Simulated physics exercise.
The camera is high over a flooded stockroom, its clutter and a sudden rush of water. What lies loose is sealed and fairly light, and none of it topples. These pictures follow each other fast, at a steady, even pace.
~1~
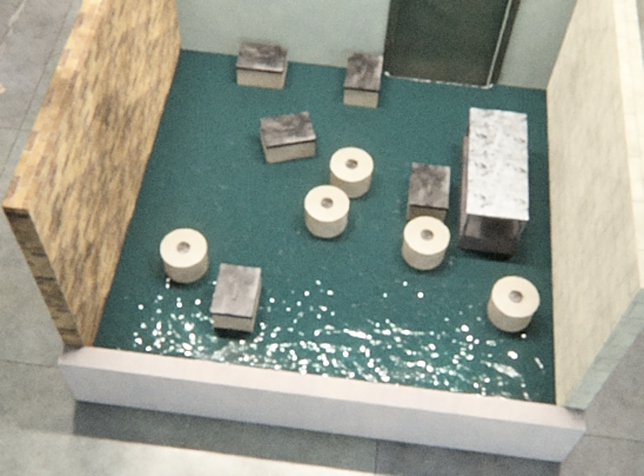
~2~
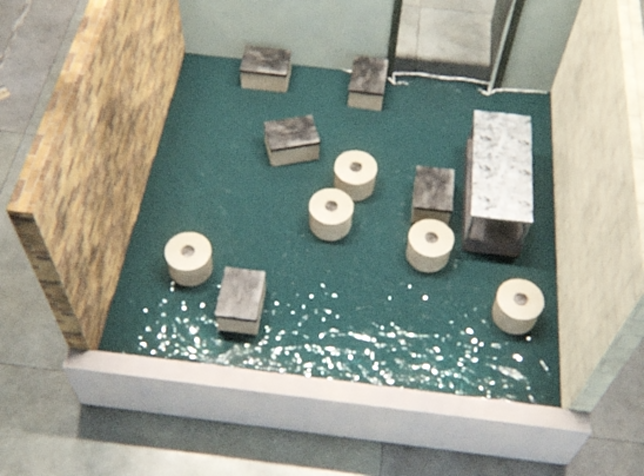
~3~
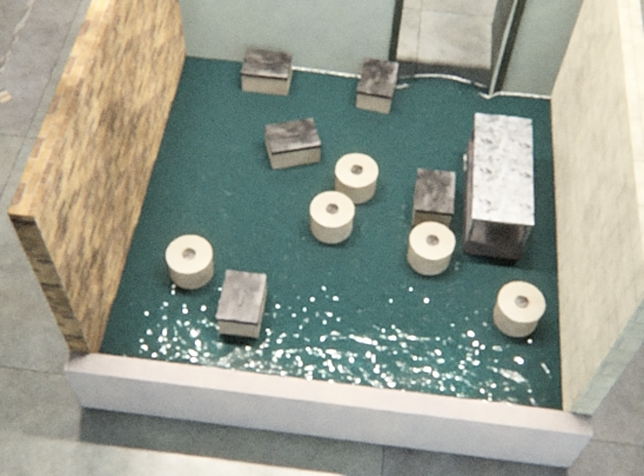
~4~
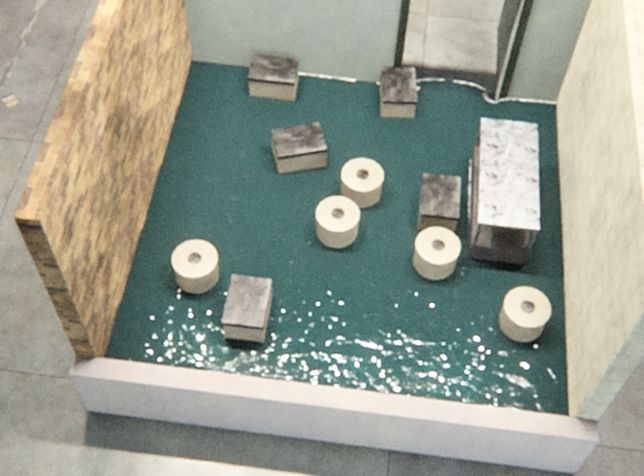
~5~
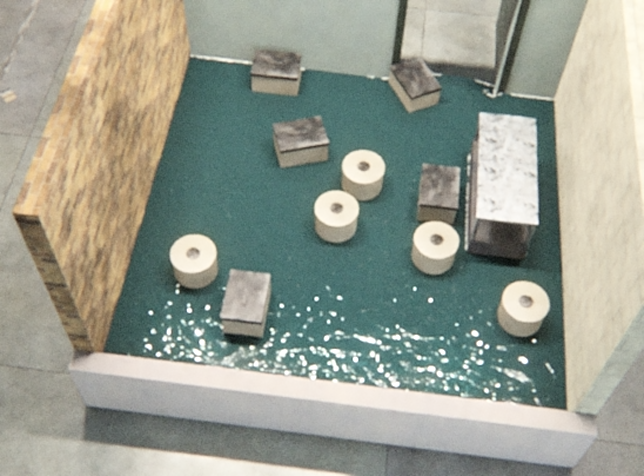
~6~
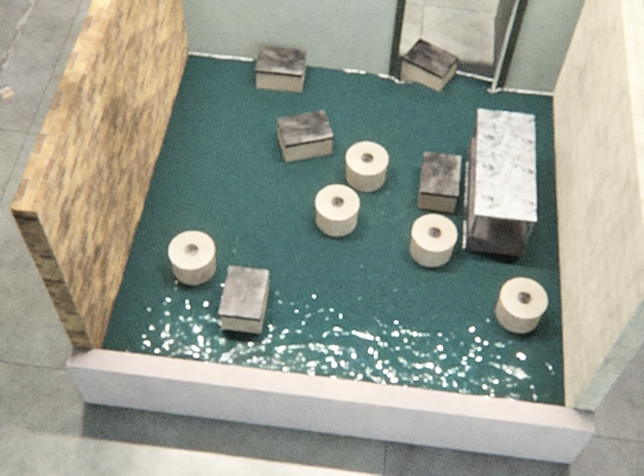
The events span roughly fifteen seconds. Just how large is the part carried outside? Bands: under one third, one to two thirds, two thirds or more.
From what I can see, the part that leaves comes to no less than two thirds.
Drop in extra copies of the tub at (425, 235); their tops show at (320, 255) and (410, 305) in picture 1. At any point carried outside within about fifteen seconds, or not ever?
First one does not escape, second one does not escape.
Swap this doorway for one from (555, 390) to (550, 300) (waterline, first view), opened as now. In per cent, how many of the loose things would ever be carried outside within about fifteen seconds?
That comes to around 50 per cent.
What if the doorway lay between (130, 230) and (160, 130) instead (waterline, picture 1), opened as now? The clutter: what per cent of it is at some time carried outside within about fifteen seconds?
My figure is 60 in a hundred.
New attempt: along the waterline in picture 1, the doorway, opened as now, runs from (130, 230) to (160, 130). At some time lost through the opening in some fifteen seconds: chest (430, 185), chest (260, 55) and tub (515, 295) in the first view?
Taking them as listed: Never leaves, exits, never leaves.
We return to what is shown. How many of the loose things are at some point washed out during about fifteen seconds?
Result - 7.
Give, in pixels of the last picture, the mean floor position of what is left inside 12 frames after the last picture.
Their average sits at about pixel (378, 201).
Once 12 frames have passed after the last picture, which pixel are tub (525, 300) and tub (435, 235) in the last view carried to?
Estimated: (545, 257); (451, 160).
A moment on, 1 of 10 are out; 9 afloat.
Next, 3 of 10 are out; 7 afloat.
Later, 6 of 10 are out; 4 afloat.
In the end, 7 of 10 are out; 3 afloat.
